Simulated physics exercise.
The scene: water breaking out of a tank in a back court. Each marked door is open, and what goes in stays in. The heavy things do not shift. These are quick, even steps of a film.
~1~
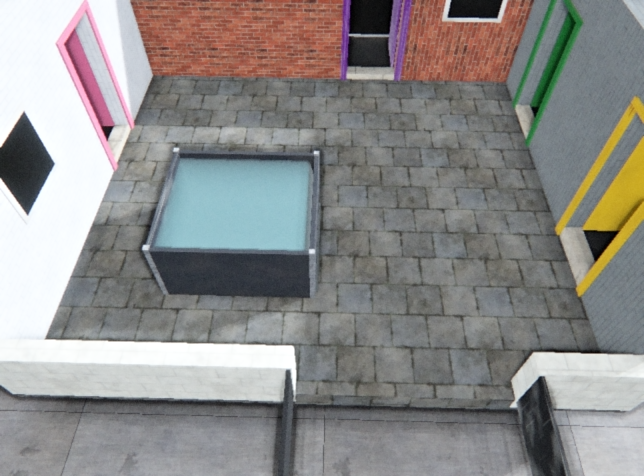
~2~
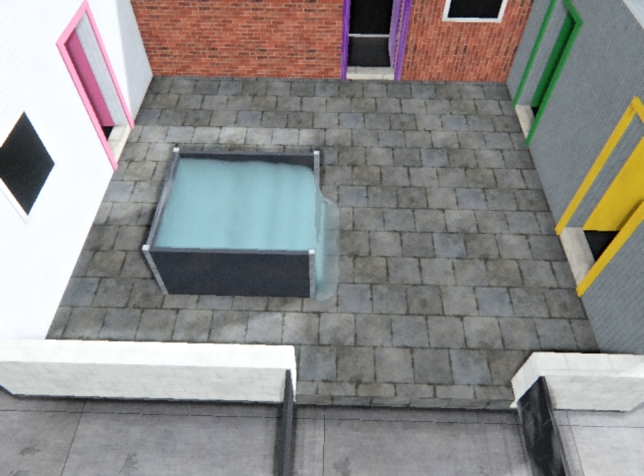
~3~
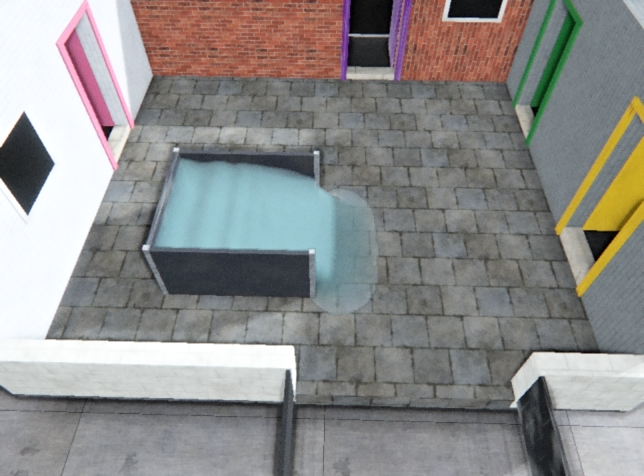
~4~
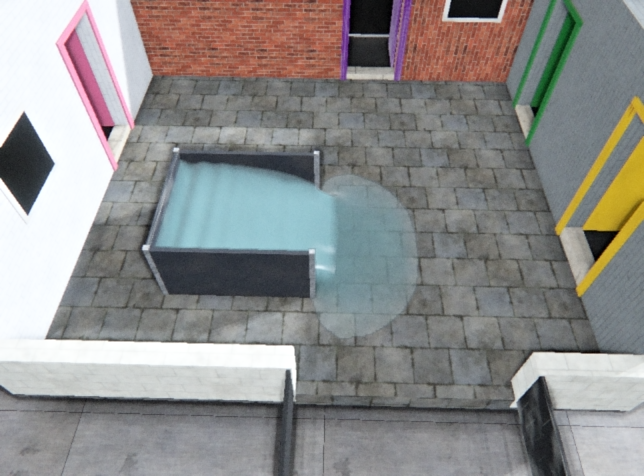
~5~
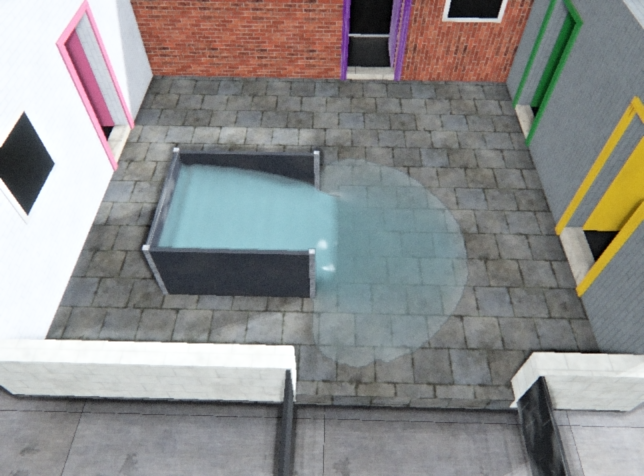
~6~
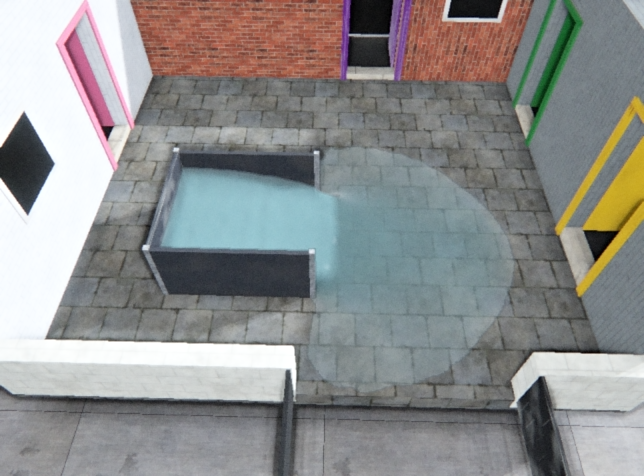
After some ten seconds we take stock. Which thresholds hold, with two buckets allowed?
One by one: The purple door holds within the limit; the green door floods; the yellow door floods; the pink door holds within the limit.
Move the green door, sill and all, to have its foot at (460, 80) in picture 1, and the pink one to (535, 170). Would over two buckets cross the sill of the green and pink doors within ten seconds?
One by one: Green door goes over, pink door floods.
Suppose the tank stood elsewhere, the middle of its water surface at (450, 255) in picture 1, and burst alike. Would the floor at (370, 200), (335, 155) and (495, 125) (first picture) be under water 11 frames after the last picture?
In turn: Dry, no water, covered.
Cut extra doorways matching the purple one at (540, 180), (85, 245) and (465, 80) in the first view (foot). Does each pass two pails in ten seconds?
One after the other: Goes over, stays under, passes that mark.
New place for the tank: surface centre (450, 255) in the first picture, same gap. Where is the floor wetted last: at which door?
The pink one.
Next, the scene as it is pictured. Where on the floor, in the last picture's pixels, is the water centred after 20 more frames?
Near (444, 215).
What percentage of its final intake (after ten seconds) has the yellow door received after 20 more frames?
About 100 per cent.
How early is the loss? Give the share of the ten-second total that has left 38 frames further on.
Near 80 in a hundred.
A moment on, water covers 40 % of the floor; the purple door not reached, the green door not reached, the yellow door over two buckets in, the pink door not reached.
Next, water covers 45 % of the floor; the purple door not reached, the green door under two buckets in, the yellow door far over two buckets in, the pink door not reached.
Then, water covers 45 % of the floor; the purple door wet at the sill, nothing in, the green door over two buckets in, the yellow door far over two buckets in, the pink door not reached.
Later, water covers 75 % of the floor; the purple door wet at the sill, nothing in, the green door over two buckets in, the yellow door far over two buckets in, the pink door not reached.
In the end, water covers 95 % of the floor; the purple door wet at the sill, nothing in, the green door over two buckets in, the yellow door far over two buckets in, the pink door wet at the sill, nothing in.
